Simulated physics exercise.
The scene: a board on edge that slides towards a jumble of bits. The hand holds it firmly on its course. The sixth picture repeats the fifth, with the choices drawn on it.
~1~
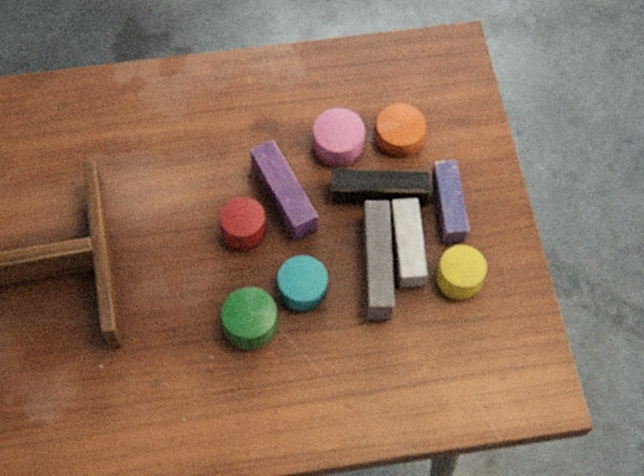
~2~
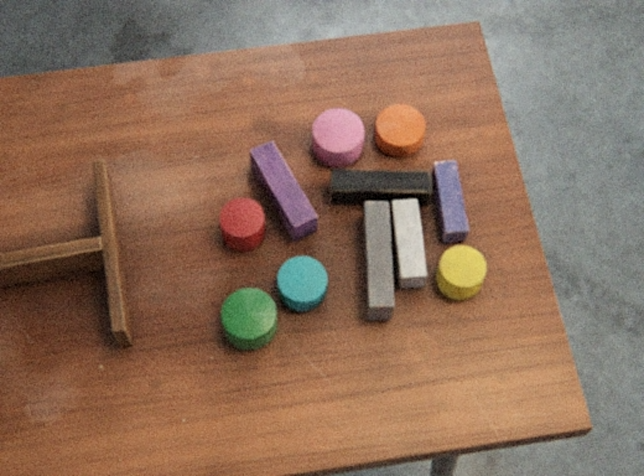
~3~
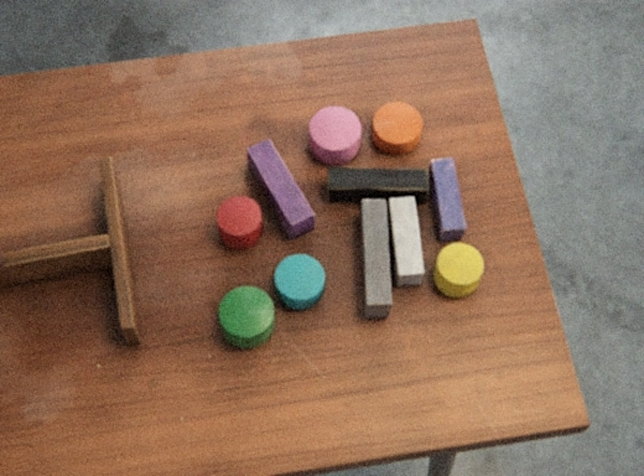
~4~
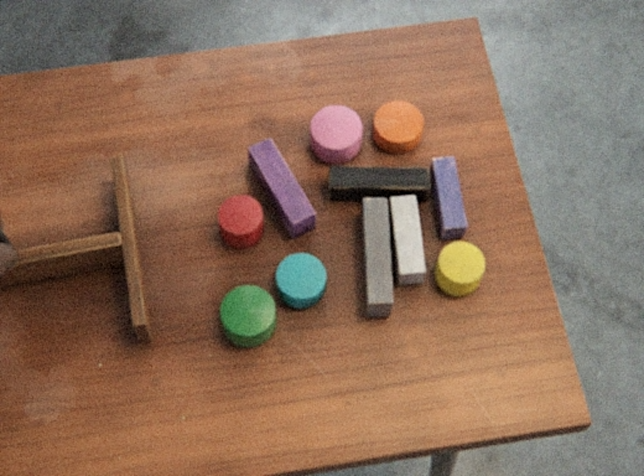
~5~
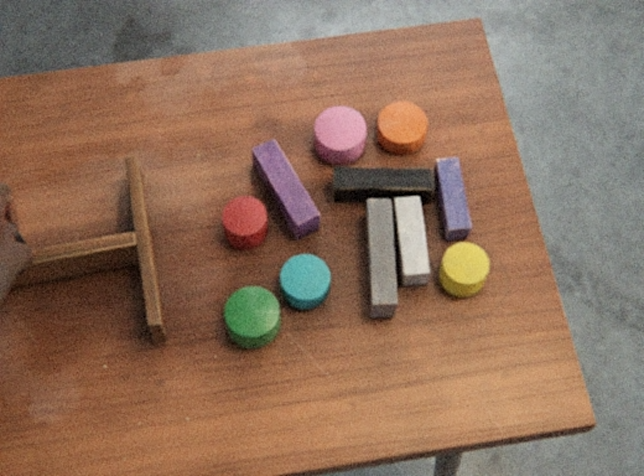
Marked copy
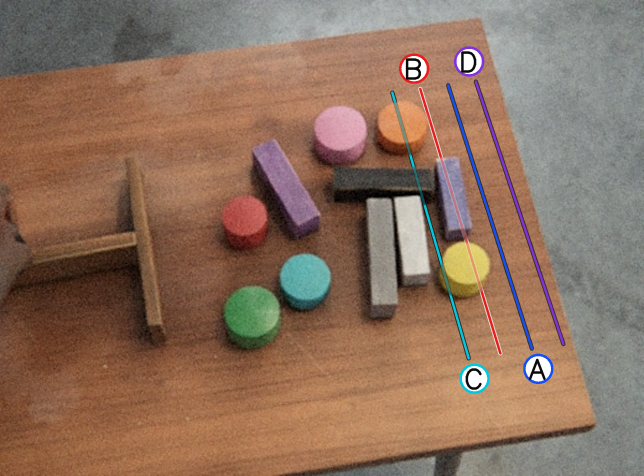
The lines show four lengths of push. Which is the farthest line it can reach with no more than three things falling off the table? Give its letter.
Up to line B.
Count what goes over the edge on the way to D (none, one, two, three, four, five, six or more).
By then, six or more.
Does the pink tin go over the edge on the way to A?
No.
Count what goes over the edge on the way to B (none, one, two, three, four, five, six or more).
In all, three.
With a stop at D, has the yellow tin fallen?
Yes.
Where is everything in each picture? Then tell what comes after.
The first picture shows blue bar (450, 202); grey bar (378, 260); black stick (380, 187).
The second picture shows board (108, 242); orange tin (400, 131).
The third picture shows board (116, 239); red tin (240, 223).
The fourth picture shows board (128, 237); white bar (407, 240).
The fifth picture shows board (142, 236); turquoise tin (306, 282); pink tin (340, 136); blue bar (452, 199).
On the marked copy, A at (487, 209); B at (458, 213); C at (428, 217); D at (517, 204).
With B. Early on, board (257, 220); green tin (308, 309); purple bar (296, 184).
Further on, board (370, 205); yellow tin (515, 260); blue bar (484, 198).
At the end, board (458, 192); blue bar over the edge; yellow tin over the edge; three fallen.
As for the rest, A drops five; C is within the limit but short; D drops ten.
